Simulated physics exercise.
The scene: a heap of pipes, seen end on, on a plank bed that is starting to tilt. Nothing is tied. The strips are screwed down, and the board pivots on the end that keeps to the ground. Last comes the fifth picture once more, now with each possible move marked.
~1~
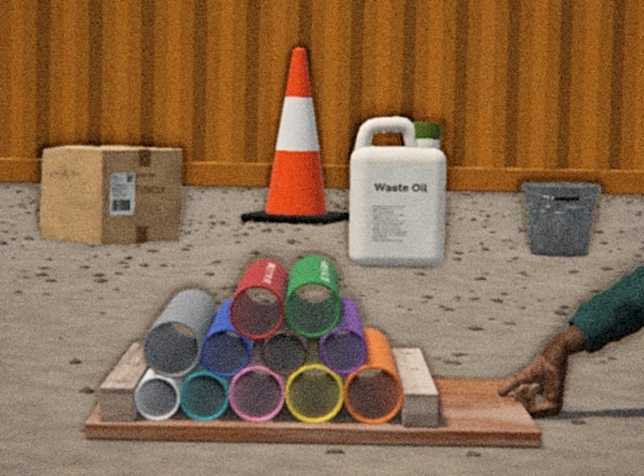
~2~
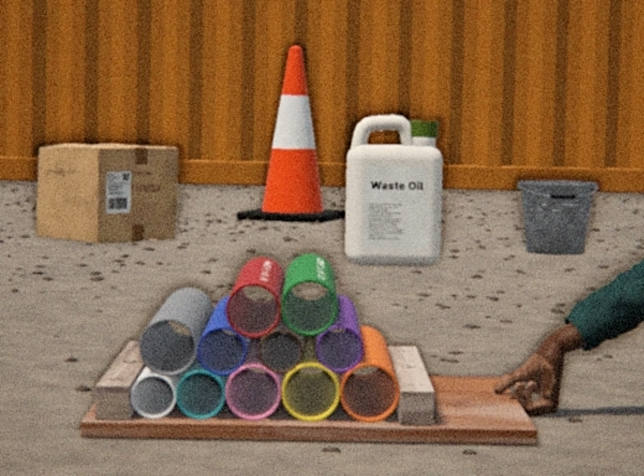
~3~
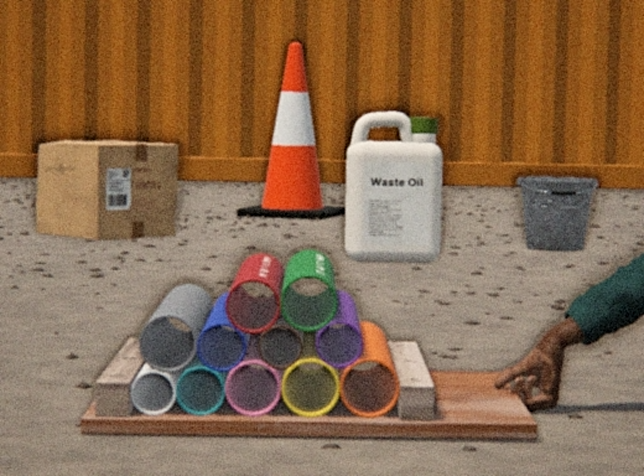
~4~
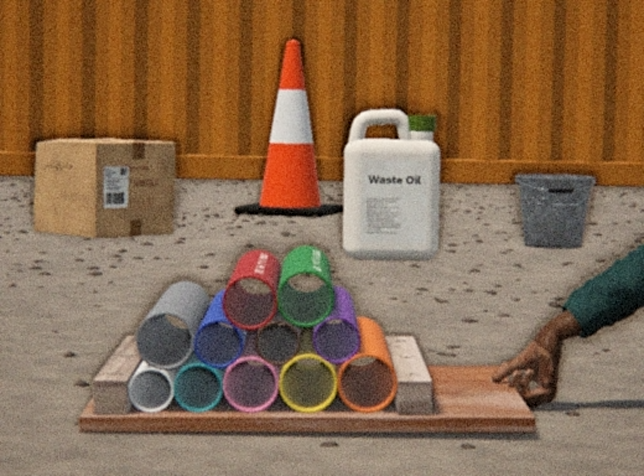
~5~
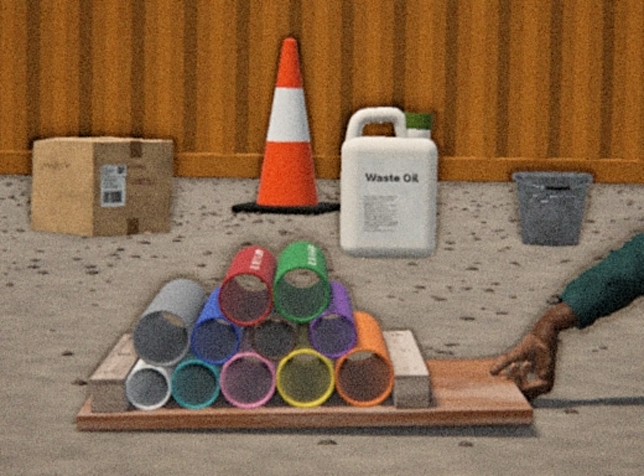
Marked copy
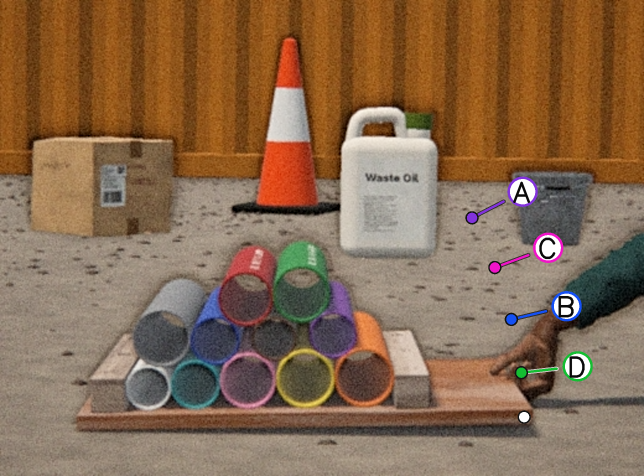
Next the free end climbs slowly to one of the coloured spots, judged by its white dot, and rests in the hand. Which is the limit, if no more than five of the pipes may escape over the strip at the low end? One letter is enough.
Up to A.
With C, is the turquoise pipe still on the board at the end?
Yes, with C.
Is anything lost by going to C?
Yes, at C.
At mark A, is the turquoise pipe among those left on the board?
Yes.
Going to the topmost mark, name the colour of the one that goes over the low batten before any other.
It is the grey one.
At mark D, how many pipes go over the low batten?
It comes to none.
On the marked copy, A at (472, 218); B at (511, 319); C at (495, 268); D at (521, 373); the white dot at (524, 417).
With A. Early on, board at 17°.
Further on, board at 28°.
At the end, board at 28°, three over the low batten (blue, grey, red).
As for the rest, B three over the low batten (blue, grey, red); C three over the low batten (blue, grey, red); D none over the low batten.
